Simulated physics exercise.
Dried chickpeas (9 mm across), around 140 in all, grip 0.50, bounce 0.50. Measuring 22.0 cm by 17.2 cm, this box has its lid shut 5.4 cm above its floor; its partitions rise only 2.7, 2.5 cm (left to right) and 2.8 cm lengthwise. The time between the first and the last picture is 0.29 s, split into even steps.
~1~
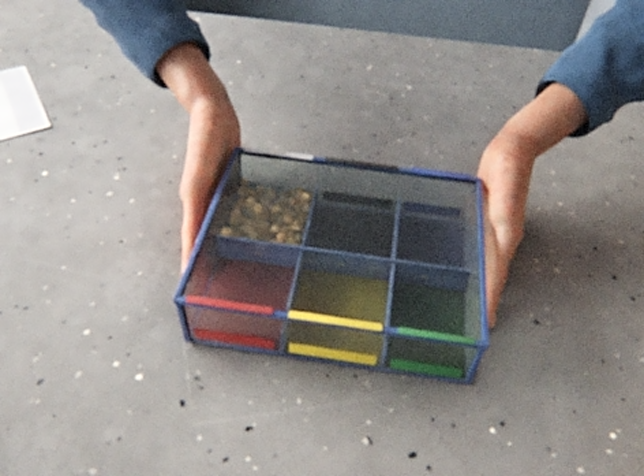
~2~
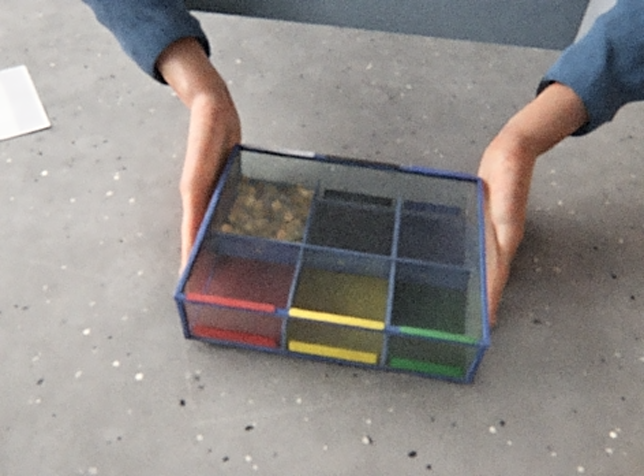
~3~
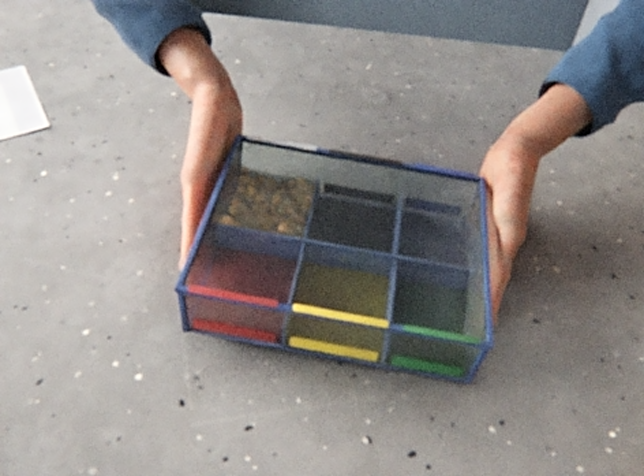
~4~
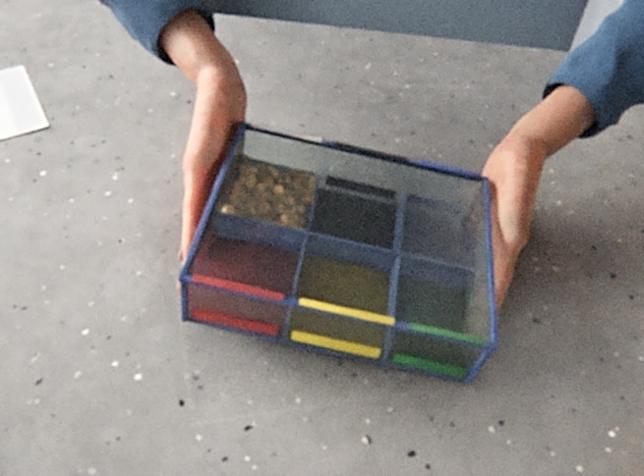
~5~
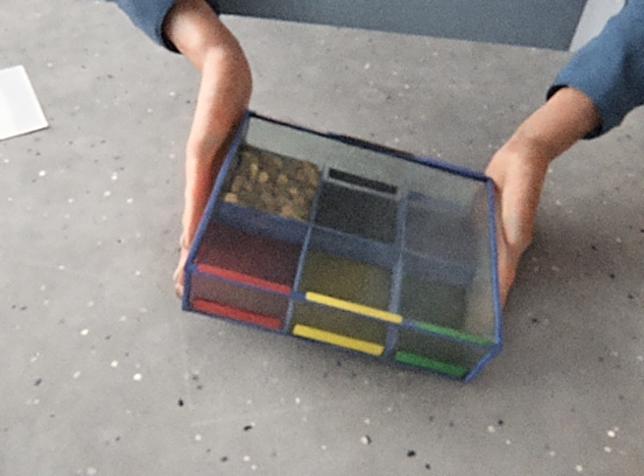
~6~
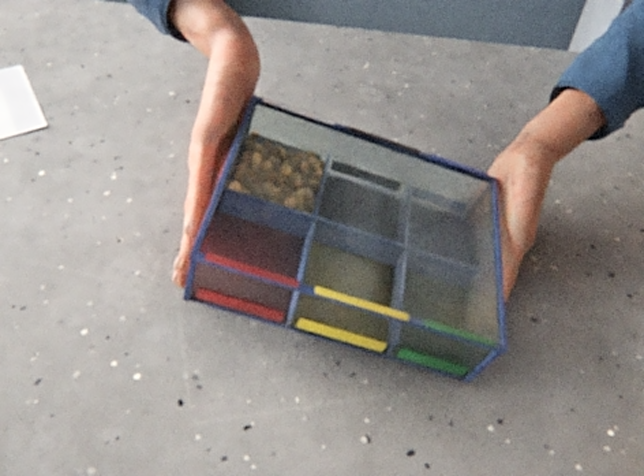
At first, two hands hold a clear-lidded, blue-edged box of six compartments nearly level above a speckled grey surface, with dried chickpeas in the back left section. Then the hands gradually tilt it, raising the left side while the front right corner stays lowest, and the chickpeas remain in their compartment.
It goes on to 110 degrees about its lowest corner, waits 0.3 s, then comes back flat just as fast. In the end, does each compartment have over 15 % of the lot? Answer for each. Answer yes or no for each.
Red: No, blue: Yes, green: Yes, yellow: No, white: No, black: No.
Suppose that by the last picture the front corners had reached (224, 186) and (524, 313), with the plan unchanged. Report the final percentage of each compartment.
It comes out as red at 0 percent, blue at 85 percent, green at 0 percent, yellow at 0 percent, white at 0 percent and black at 15 percent.
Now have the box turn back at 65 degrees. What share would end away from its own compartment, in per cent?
20 %.
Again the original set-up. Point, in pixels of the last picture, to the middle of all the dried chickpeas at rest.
Close to pixel (446, 267).
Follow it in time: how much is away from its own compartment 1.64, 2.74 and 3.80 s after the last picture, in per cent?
Estimates: 100 / 100 / 100.
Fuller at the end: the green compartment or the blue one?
The blue compartment ends up with more.
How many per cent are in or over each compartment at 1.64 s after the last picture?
You'd see red at 0, blue at 55, green at 25, yellow at 0, white at 0 and black at 20 per cent.
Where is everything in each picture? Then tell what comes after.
In the first picture, box tilt 0 degrees, front corners at (180, 298) and (482, 343); white 100 %.
In the second picture, box tilt 1 degrees, front corners at (181, 295) and (484, 342).
In the third picture, box tilt 4 degrees, front corners at (182, 287) and (487, 343), lowest corner right front.
In the fourth picture, box tilt 7 degrees, front corners at (186, 276) and (492, 344), lowest corner right front.
In the fifth picture, box tilt 11 degrees, front corners at (191, 265) and (496, 345), lowest corner right front.
In the sixth picture, box tilt 15 degrees, front corners at (197, 254) and (501, 346), lowest corner right front; white 100 %.
Then, 1.64 s after the last picture, tilt 110 degrees; blue 55 %, green 25 %, black 20 %.
Then, 2.74 s after the last picture, tilt 55 degrees; blue 65 %, green 35 %.
Then, 3.80 s after the last picture, tilt 0 degrees; blue 65 %, green 35 %.
In the end, red 0 %, blue 65 %, green 35 %, yellow 0 %, white 0 %, black 0 %.
